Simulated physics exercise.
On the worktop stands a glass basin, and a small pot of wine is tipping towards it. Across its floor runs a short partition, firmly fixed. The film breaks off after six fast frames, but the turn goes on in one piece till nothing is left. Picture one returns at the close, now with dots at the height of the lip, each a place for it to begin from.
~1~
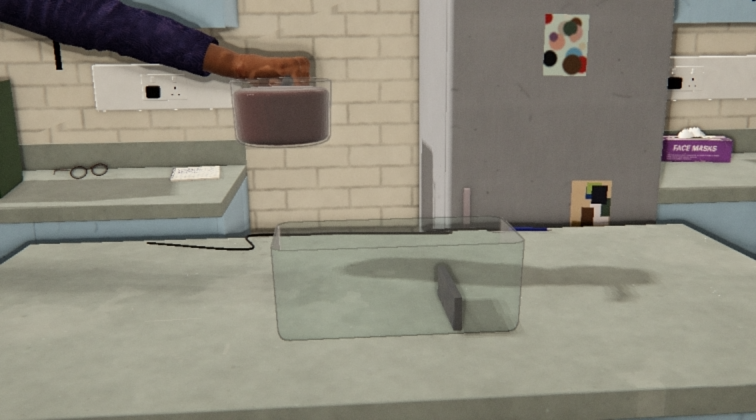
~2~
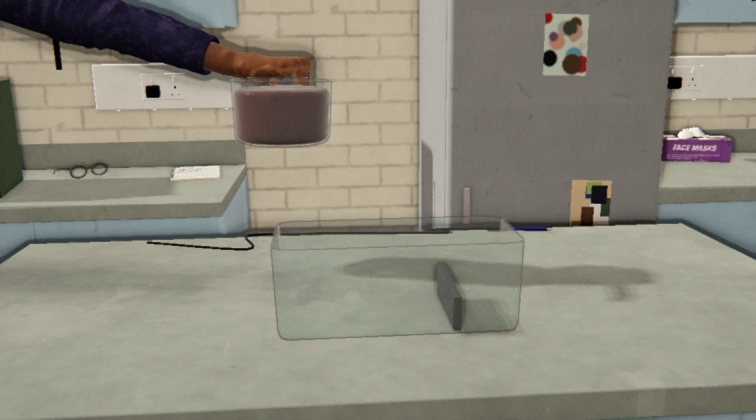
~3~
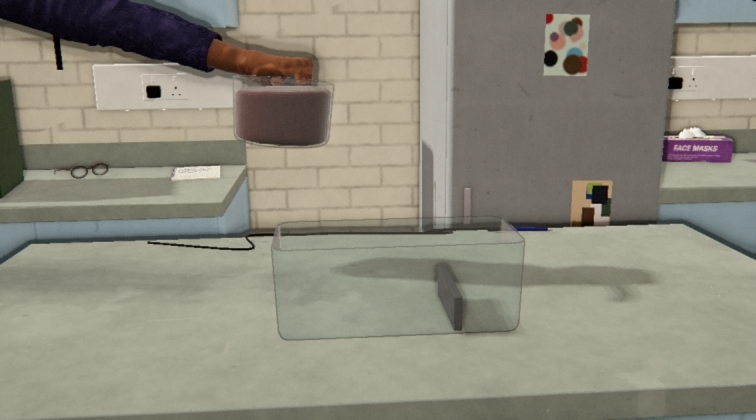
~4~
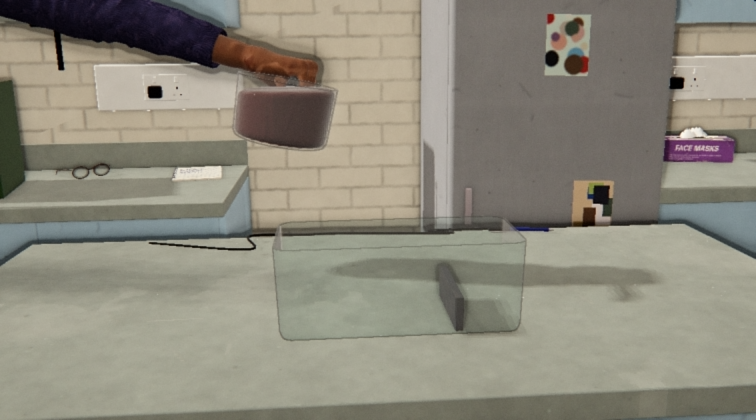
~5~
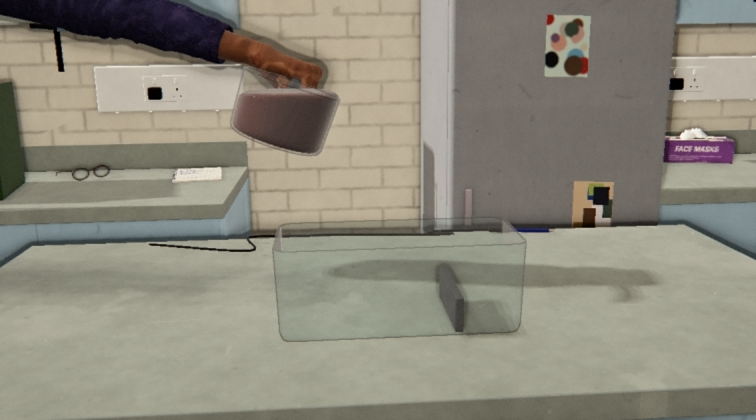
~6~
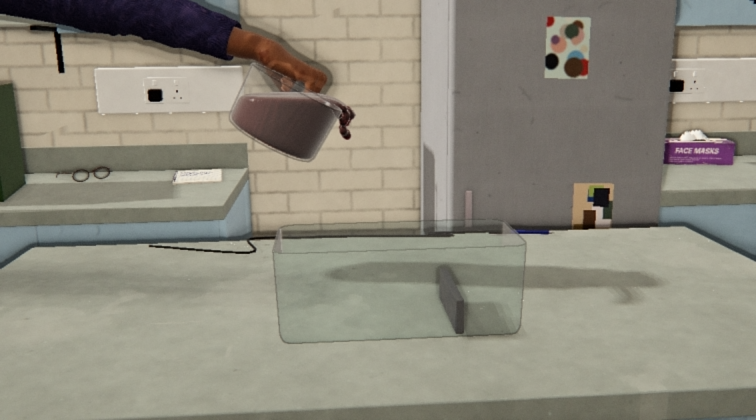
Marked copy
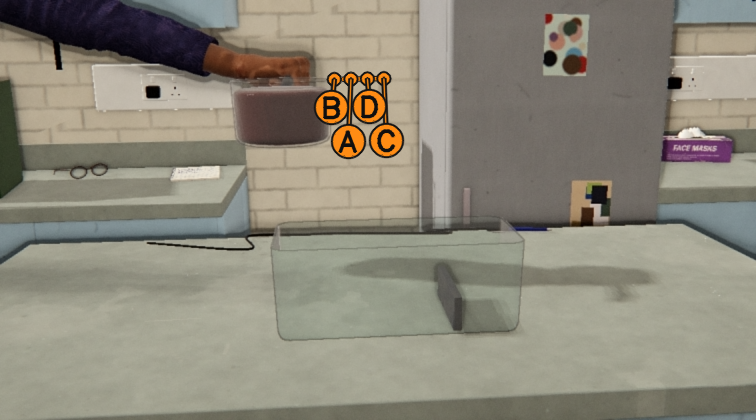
In a laboratory, a hand tilting a clear pot of dark reddish liquid rightward above a glass basin, liquid emerging over its lip.
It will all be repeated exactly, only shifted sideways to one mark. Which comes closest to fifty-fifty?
C.
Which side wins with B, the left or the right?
More ends on the left.
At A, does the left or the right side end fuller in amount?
More ends on the left.
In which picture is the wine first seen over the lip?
Picture 5.
On the marked copy, A at (350, 79); B at (334, 79); C at (383, 78); D at (367, 78).
With A, about 96 % ends left of the wall and 3 % right of it.
With B, about 95 % ends left of the wall and 5 % right of it.
With C, about 52 % ends left of the wall and 47 % right of it.
With D, about 81 % ends left of the wall and 18 % right of it.
